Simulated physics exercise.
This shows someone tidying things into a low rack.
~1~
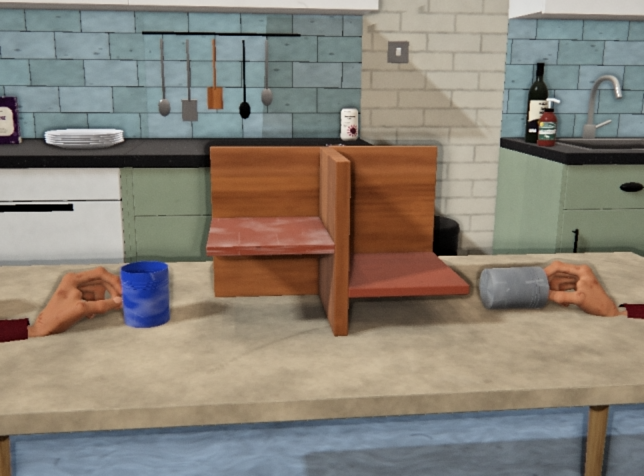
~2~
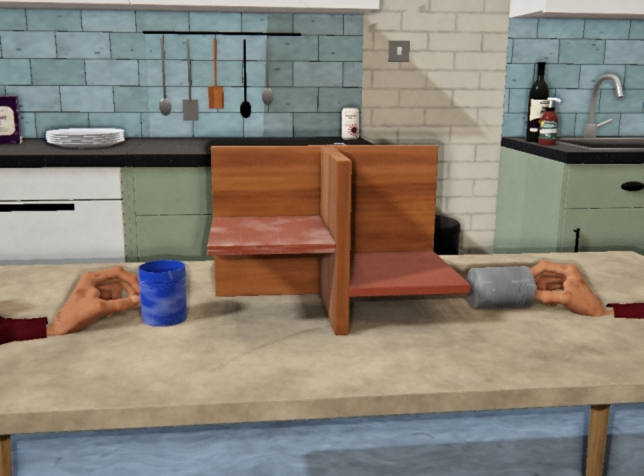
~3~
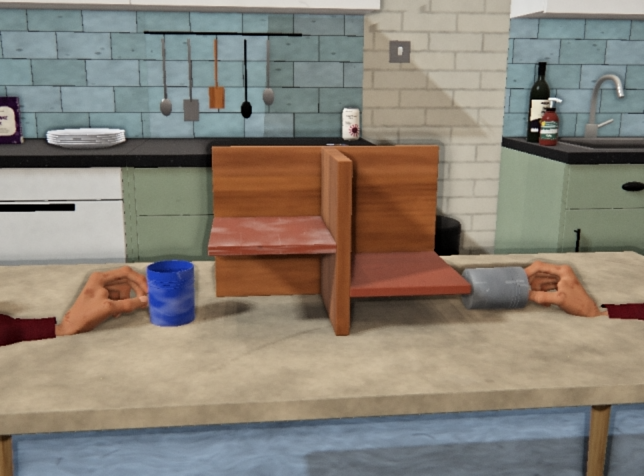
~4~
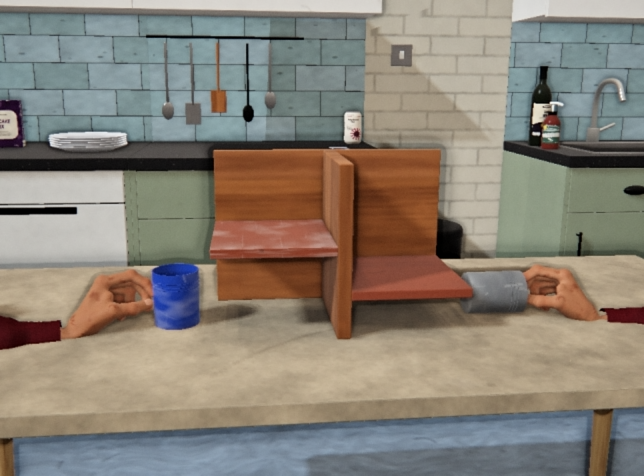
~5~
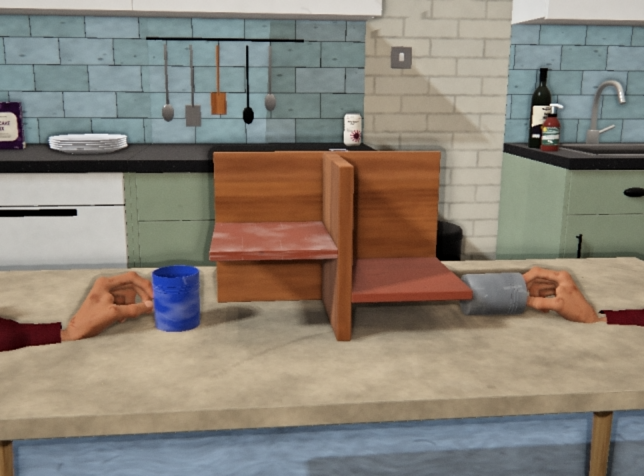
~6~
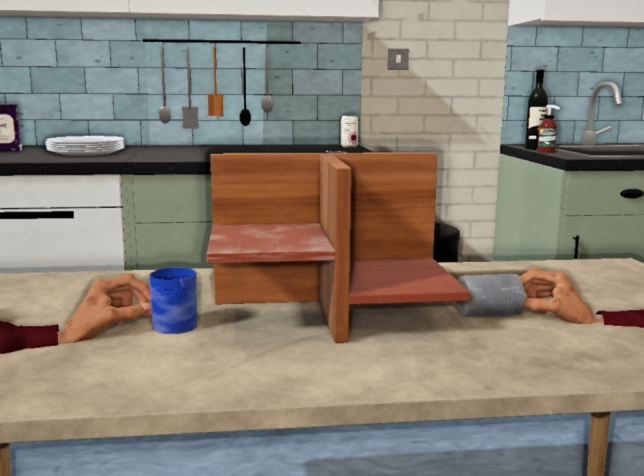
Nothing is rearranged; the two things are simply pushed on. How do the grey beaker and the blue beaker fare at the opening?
As it turns out, the grey beaker stops at the shelf, the blue beaker goes under.
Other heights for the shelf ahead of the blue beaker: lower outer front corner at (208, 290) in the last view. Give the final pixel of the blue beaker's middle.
Resting at (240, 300).
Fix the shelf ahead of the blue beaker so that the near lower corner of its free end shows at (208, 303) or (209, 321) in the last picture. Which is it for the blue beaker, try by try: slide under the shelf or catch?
The blue beaker gets stuck; is stopped.
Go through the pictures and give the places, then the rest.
In the first frame, hands sliding the things forward; grey beaker (513, 288); blue beaker (146, 294); shelf (333, 235).
In the second frame, hands sliding the things forward; blue beaker (163, 293); shelf (334, 234).
In the third frame, hands sliding the things forward; grey beaker (494, 289); shelf (334, 235).
In the fourth frame, hands sliding the things forward; blue beaker (176, 296); shelf (336, 238).
In the fifth frame, hands sliding the things forward; grey beaker (492, 294); shelf (336, 240).
In the sixth frame, hands sliding the things forward; grey beaker (489, 296); blue beaker (174, 300); shelf (333, 242).
Then, 0.24 s after the last picture, grey beaker sliding up to the opening near (480, 296); blue beaker sliding up to the opening near (184, 300).
Then, 0.42 s after the last picture, grey beaker stopped at the opening near (476, 296); blue beaker part of the way in near (209, 299).
Then, 0.56 s after the last picture, grey beaker stopped at the opening near (476, 296); blue beaker part of the way in near (228, 299).
At rest, the grey beaker catches on the edge, near (476, 296); the blue beaker slides in, near (241, 299).
